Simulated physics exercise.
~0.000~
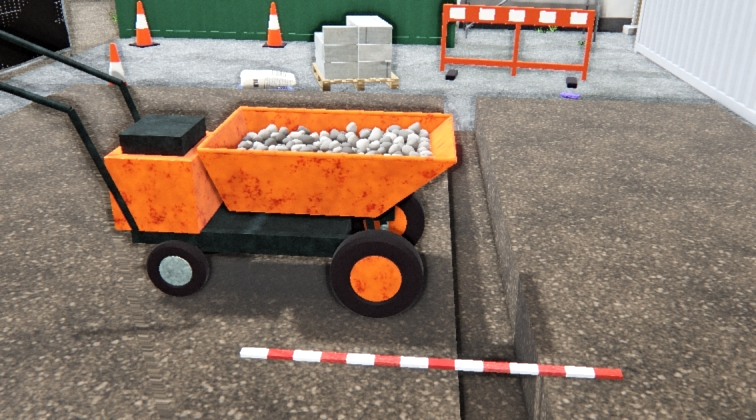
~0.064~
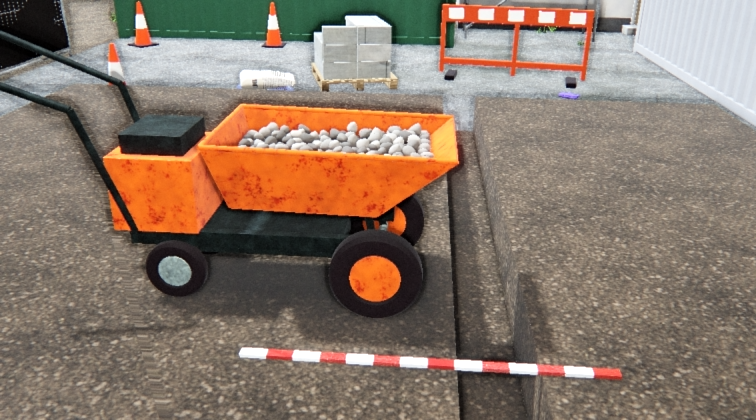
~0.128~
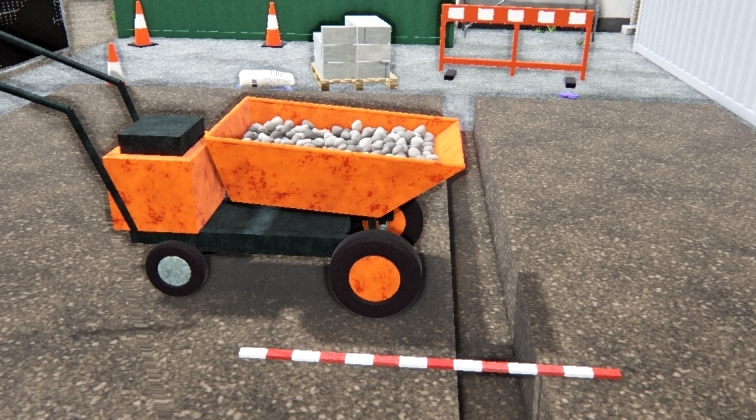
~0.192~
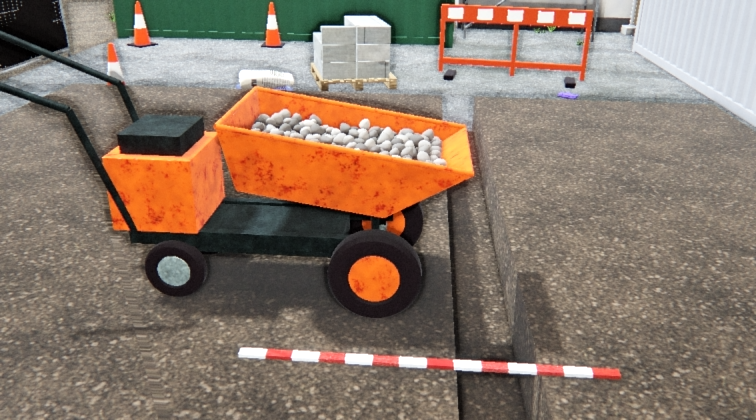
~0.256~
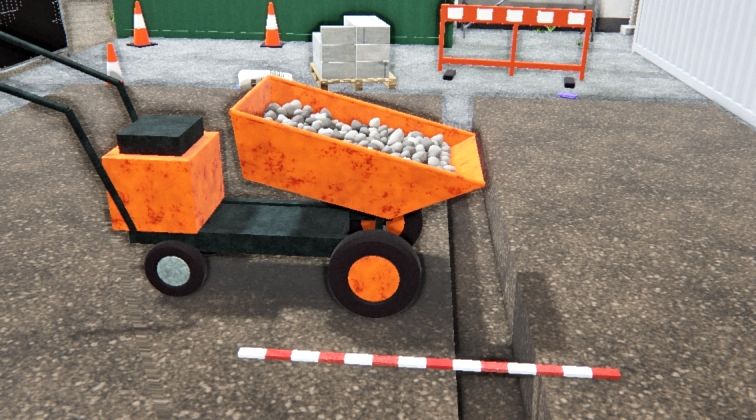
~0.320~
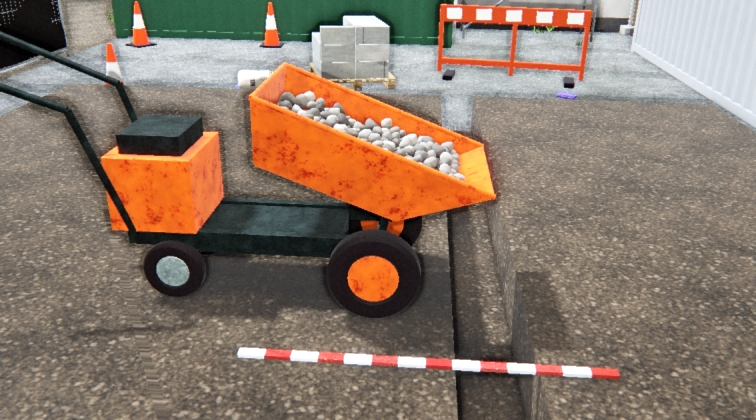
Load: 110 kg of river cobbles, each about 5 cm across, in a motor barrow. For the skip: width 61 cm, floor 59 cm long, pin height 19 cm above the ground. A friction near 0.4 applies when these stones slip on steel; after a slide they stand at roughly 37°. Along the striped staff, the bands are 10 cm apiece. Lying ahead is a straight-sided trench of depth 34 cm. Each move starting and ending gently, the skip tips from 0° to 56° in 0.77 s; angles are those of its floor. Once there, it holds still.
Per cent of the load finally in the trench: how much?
Approx. 32 %.
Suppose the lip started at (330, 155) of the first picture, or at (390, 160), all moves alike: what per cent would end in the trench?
Roughly 80 in a hundred, then 85 in a hundred.
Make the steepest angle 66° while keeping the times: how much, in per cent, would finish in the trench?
Some 20% would finish there.
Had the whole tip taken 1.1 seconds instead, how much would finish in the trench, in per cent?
My guess is near 35 percent.
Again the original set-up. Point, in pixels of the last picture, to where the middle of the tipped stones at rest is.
Their middle lands near (554, 288).
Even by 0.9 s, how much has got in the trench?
Close to 0 per cent has got there by then.
After 0.6 s the floor is at 47°; 100 % in the skip; the foremost stones are at (495, 219).
After 0.9 s the floor is at 56°; 87 % in the skip, 1 % in the trench, 11 % past the trench; the foremost stones are at (564, 272).
After 1.2 s the floor is at 56°; 43 % in the skip, 1 % in the trench, 56 % past the trench; the foremost stones are at (672, 298).
After 3.2 s the floor is at 56°; 0 % in the skip, 32 % in the trench, 68 % past the trench; the foremost stones are past the picture's edge.
